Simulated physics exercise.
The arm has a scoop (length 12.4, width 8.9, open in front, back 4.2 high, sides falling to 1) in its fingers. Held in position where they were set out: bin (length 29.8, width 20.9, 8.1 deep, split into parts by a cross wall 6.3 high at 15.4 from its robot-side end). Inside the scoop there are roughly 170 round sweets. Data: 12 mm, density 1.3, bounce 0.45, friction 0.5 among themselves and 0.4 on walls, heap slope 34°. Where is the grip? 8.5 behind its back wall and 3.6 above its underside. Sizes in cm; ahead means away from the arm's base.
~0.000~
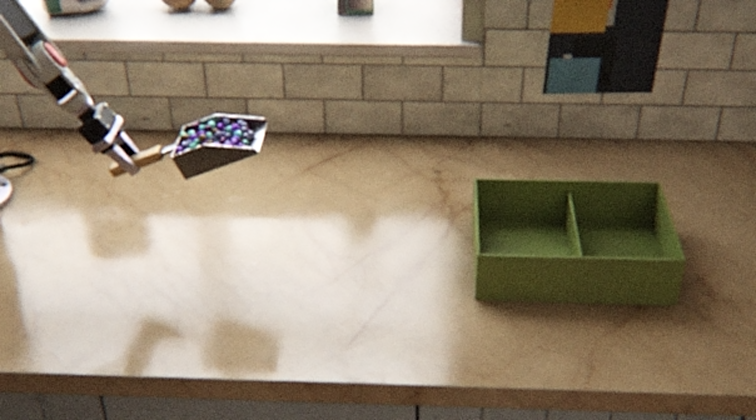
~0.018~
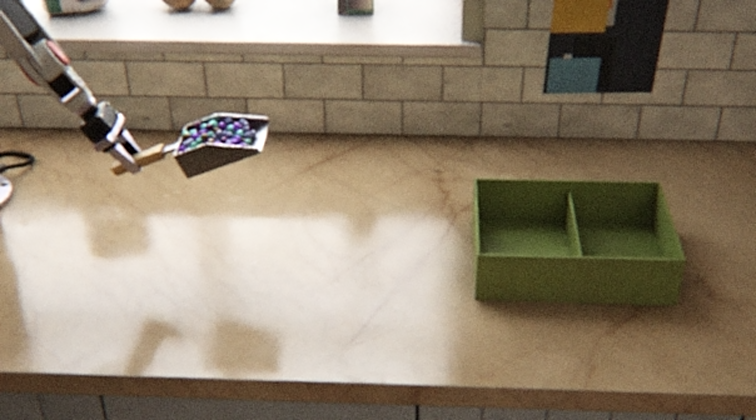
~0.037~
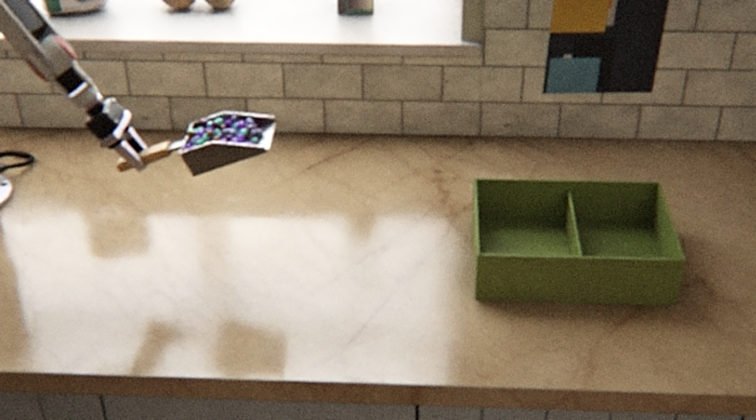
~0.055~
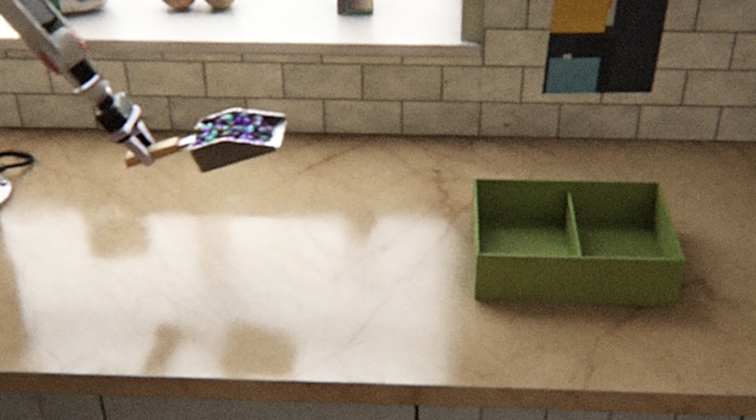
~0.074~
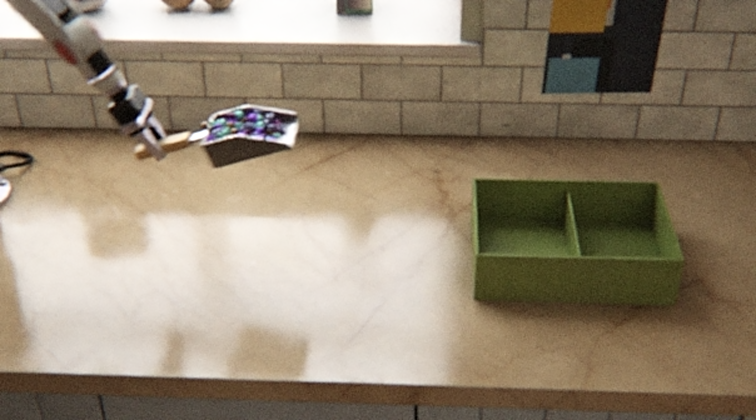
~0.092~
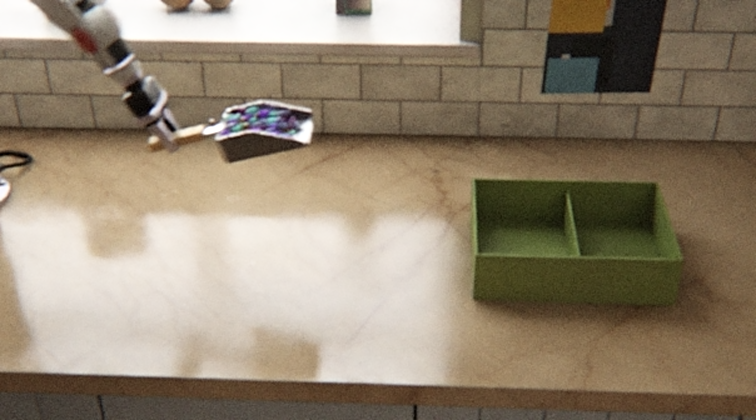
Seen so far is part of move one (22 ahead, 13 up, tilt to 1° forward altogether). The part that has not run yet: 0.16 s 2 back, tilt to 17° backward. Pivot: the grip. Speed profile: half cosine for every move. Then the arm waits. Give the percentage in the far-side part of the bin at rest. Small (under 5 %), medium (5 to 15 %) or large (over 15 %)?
Large.
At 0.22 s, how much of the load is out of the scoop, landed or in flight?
Around 0 percent at that moment.
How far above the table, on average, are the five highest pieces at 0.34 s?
Height: Around 32 cm.
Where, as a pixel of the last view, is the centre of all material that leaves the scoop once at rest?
Centre estimate: About (550, 253).
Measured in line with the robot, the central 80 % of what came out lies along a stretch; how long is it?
Length: Near 32 cm.
After 0.22 s, level, highest piece 30 above the table; 168 on the scoop, 2 in flight or on a rim.
After 0.34 s, tilted 11° backward, highest piece 33 above the table; 24 on the scoop, 1 on the table or floor, 145 in flight or on a rim.
After 0.60 s, tilted 17° backward, highest piece 33 above the table; 88 in the robot-side part, 47 in the far-side part, 7 on the scoop, 2 on the table or floor, 26 in flight or on a rim.
After 1.65 s, tilted 17° backward, highest piece 30 above the table; 89 in the robot-side part, 47 in the far-side part, 27 on the table or floor, 7 on the scoop.
At rest, 89 in the robot-side part, 47 in the far-side part, 27 on the table or floor, 7 on the scoop. That is 28 % in the far-side part of the bin.
